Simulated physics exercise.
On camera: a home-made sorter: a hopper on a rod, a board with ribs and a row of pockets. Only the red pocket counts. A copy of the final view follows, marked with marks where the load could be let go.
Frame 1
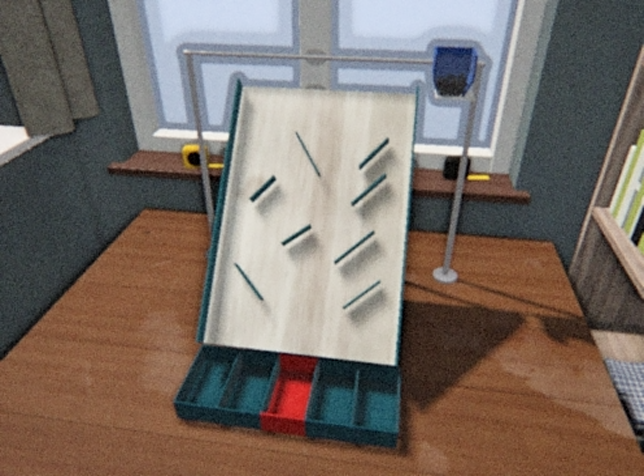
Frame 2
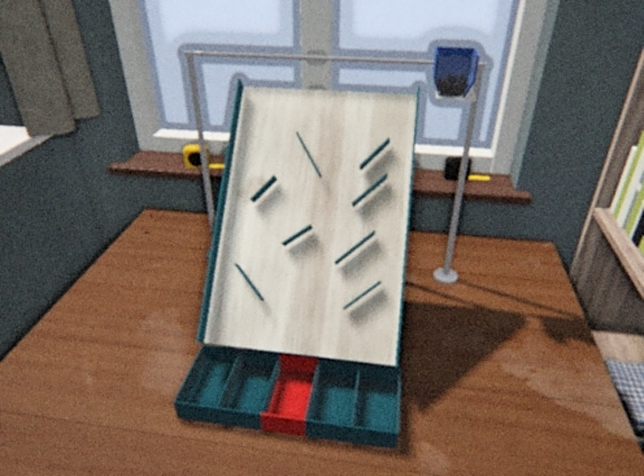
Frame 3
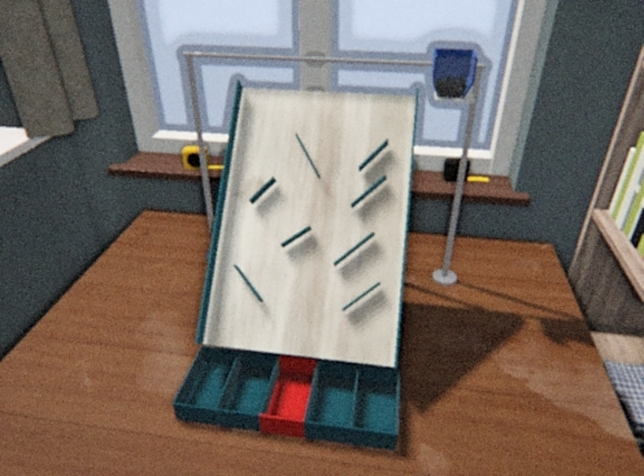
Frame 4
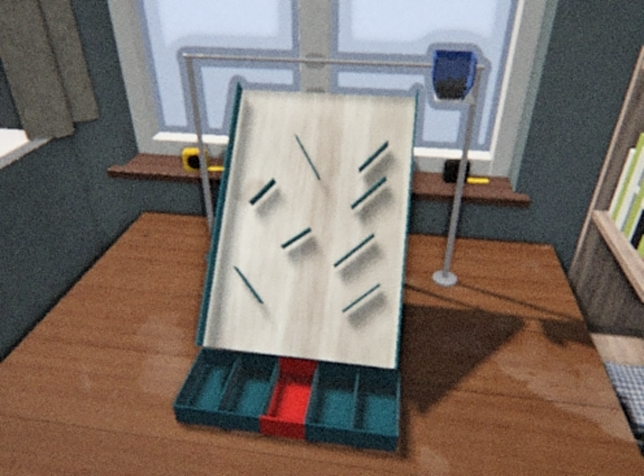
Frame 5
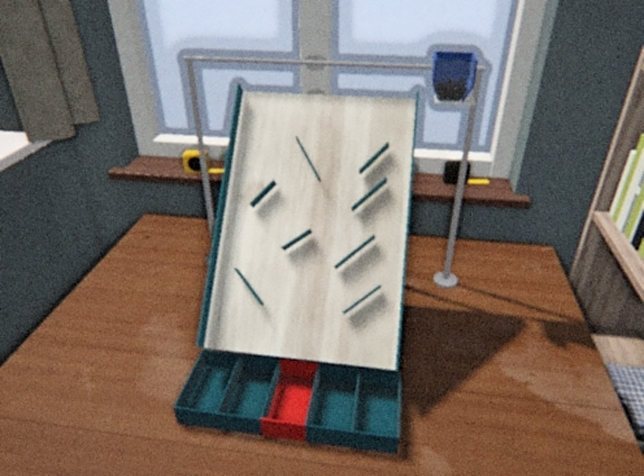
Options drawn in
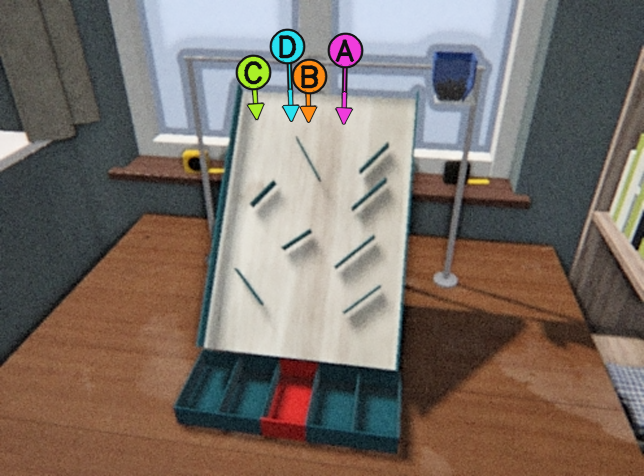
The clip opens on a tilted pale board with dark green ribs, standing on a wooden table before a window, a blue hopper on a metal rod at its upper right. Below sits a row of five pockets, the middle one red. Apart from a very slight shift of the view, nothing moves.
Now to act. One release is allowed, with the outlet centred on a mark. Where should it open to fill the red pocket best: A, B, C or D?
The best mark is A.
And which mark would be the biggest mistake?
Mark C.
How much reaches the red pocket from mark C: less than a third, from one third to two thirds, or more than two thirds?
Less than a third.
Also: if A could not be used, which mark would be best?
B it is.
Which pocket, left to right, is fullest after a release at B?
The third.
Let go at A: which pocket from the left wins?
The third.
On the marked copy, mark A meets the board at (343, 118); mark B meets the board at (308, 116); mark C meets the board at (256, 113); mark D meets the board at (291, 115).
For mark A, about two thirds in the red pocket, about a third in other pockets, a stray few outside the box.
For mark B, about half in the red pocket, about half in other pockets.
For mark C, a stray few in the red pocket, nearly all in other pockets, a stray few outside the box.
For mark D, about a third in the red pocket, about two thirds in other pockets.
